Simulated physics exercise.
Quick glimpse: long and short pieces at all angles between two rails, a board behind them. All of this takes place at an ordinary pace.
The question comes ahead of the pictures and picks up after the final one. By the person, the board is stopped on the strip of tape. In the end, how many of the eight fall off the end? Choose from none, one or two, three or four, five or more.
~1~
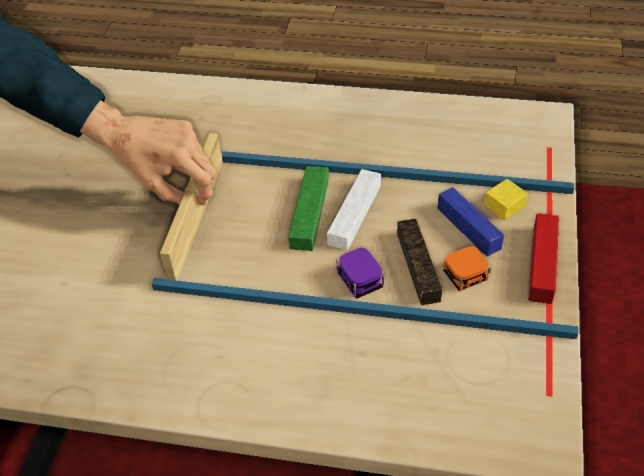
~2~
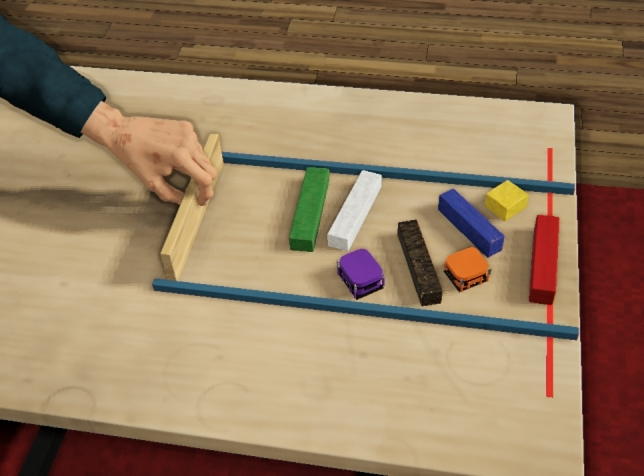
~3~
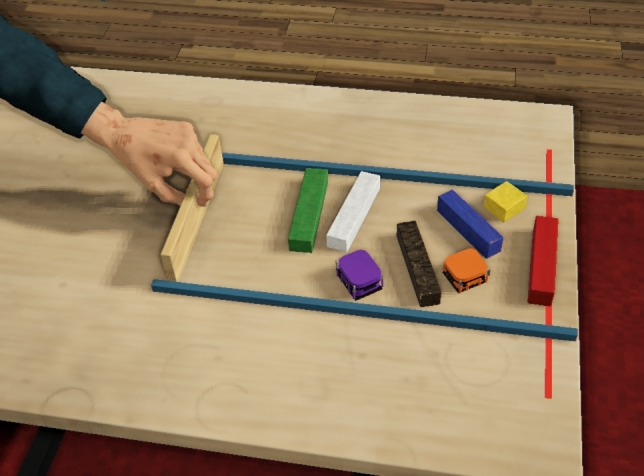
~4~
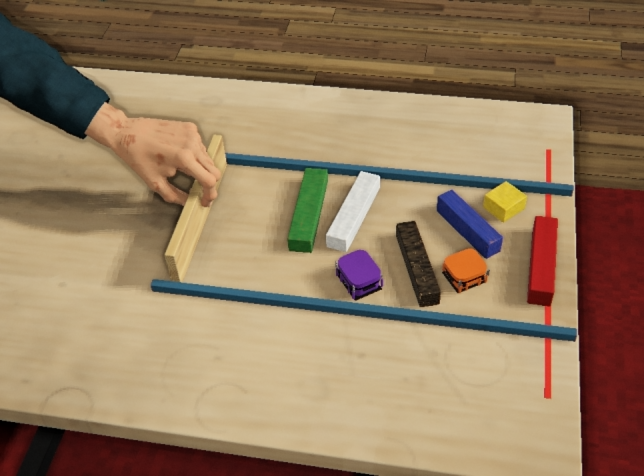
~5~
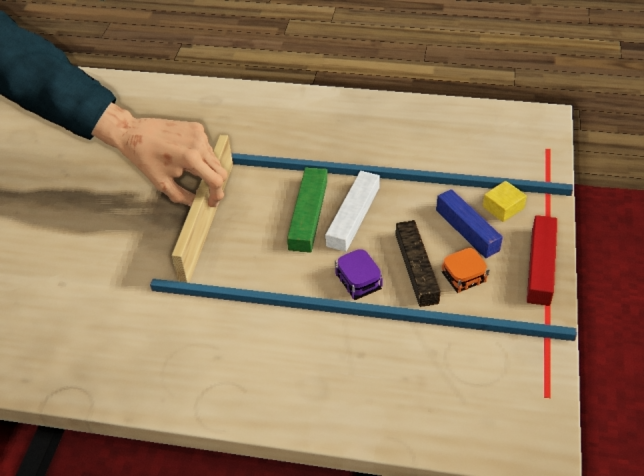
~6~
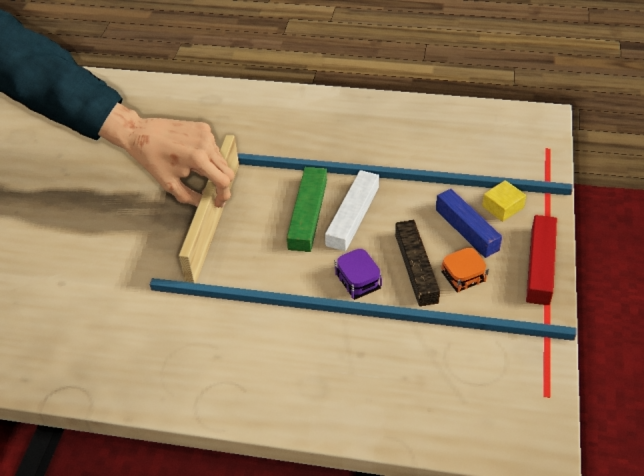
Final count: Five or more.
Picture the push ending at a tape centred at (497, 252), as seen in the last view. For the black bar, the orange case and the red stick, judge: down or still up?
Well, the black bar stays where it is, the orange case comes off, and the red stick? It comes off.
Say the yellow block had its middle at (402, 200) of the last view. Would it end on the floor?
It topples off.
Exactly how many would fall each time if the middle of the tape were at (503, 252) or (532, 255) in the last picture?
Down on the floor: 4 and 5.
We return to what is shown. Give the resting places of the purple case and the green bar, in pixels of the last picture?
The purple case ends at (565, 305) and the green bar at (561, 234).
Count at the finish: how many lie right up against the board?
It's 2 of them.
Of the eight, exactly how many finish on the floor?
All told, 6.
Soon after, none off yet; red stick at rest near (542, 259); yellow block at rest near (504, 201); orange case at rest near (464, 270).
Then, none off yet; red stick at rest near (542, 259); yellow block at rest near (504, 201); orange case moved a little near (483, 274).
Further on, none off yet; red stick on its side near (598, 289); yellow block moved well along near (568, 202); orange case moved well along near (576, 292).
At rest, the number that fall off is five or more; fallen, white bar, black bar, blue bar, orange case, yellow block and red stick.
